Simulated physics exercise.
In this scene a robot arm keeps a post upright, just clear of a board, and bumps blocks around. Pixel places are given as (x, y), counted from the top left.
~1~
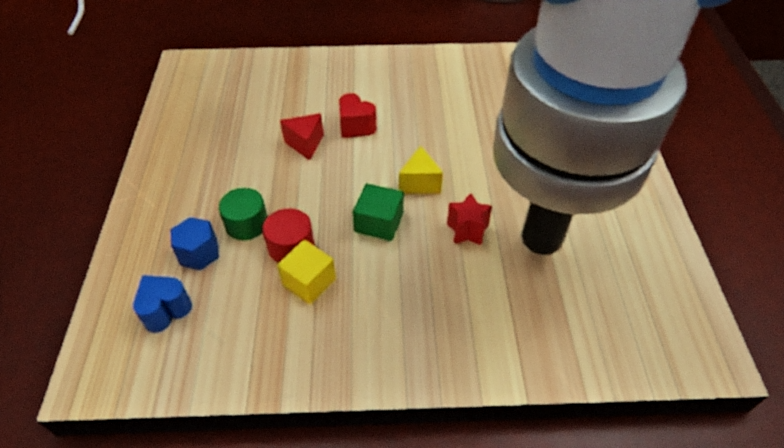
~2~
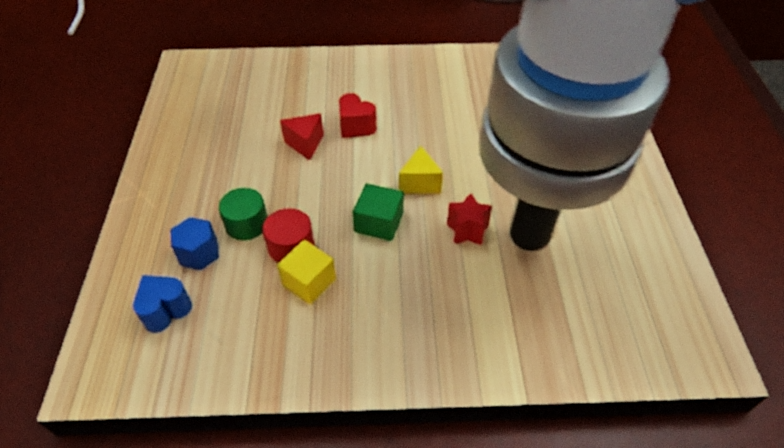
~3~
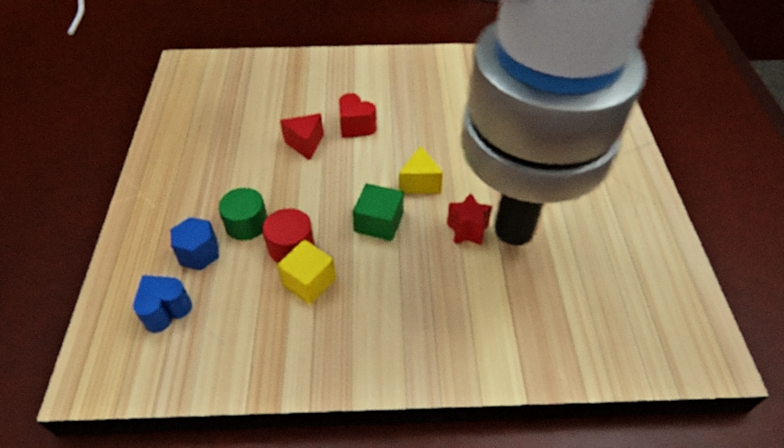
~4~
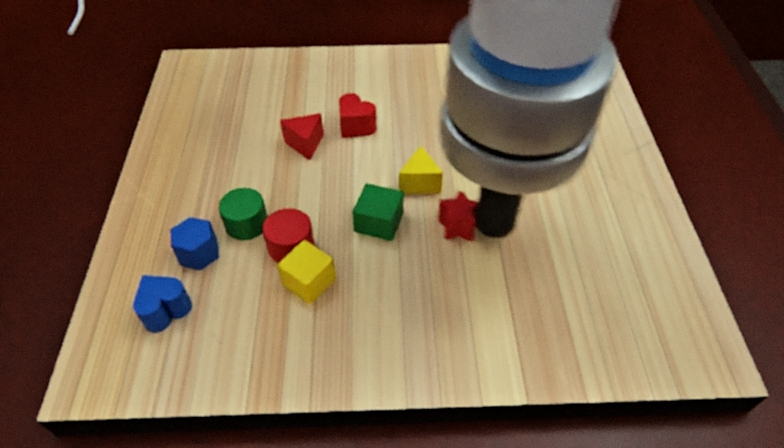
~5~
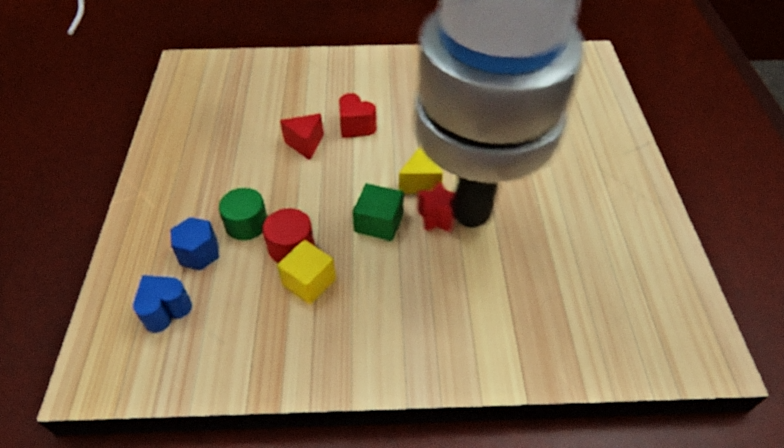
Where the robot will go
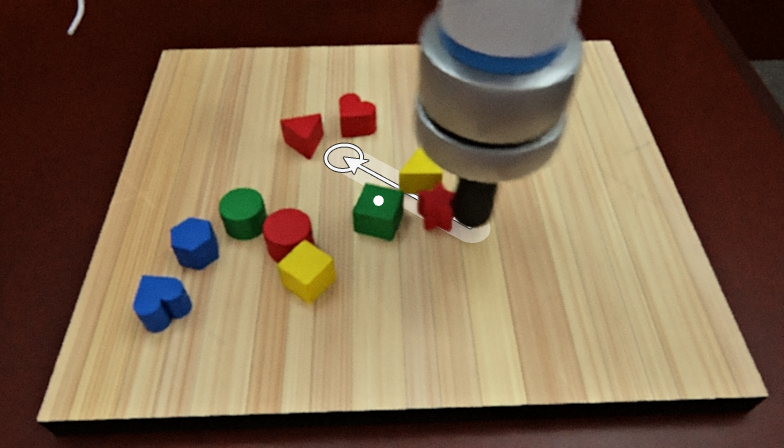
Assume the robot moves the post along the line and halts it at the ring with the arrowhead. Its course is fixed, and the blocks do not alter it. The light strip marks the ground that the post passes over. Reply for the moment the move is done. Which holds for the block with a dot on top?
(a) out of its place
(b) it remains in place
The correct letter is a.
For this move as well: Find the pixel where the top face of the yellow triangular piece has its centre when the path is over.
It comes to (387, 129).
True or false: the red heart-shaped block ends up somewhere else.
That statement is not accurate.
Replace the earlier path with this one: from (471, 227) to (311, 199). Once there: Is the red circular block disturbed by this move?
It is shoved along.
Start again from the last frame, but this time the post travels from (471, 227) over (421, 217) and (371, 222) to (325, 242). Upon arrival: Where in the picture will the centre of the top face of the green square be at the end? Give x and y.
Final place: (294, 199).
The line goes straight from (471, 227) to (344, 157); the dot is on the green square.
What follows on the original path. One third of the way, post (426, 188); green square (362, 199), turned 35° anticlockwise; yellow triangular piece (408, 151), turned 35° clockwise; red star block (392, 175).
Two thirds of the way, post (382, 165); green square (351, 198), turned 75° anticlockwise; yellow triangular piece (393, 132), turned 100° clockwise; red star block (348, 160), turned 30° anticlockwise.
At the end, post (342, 144); red heart-shaped block unmoved; green square (351, 198), turned 75° anticlockwise; yellow triangular piece (387, 129), turned 140° clockwise; red star block (322, 156), turned 80° anticlockwise.
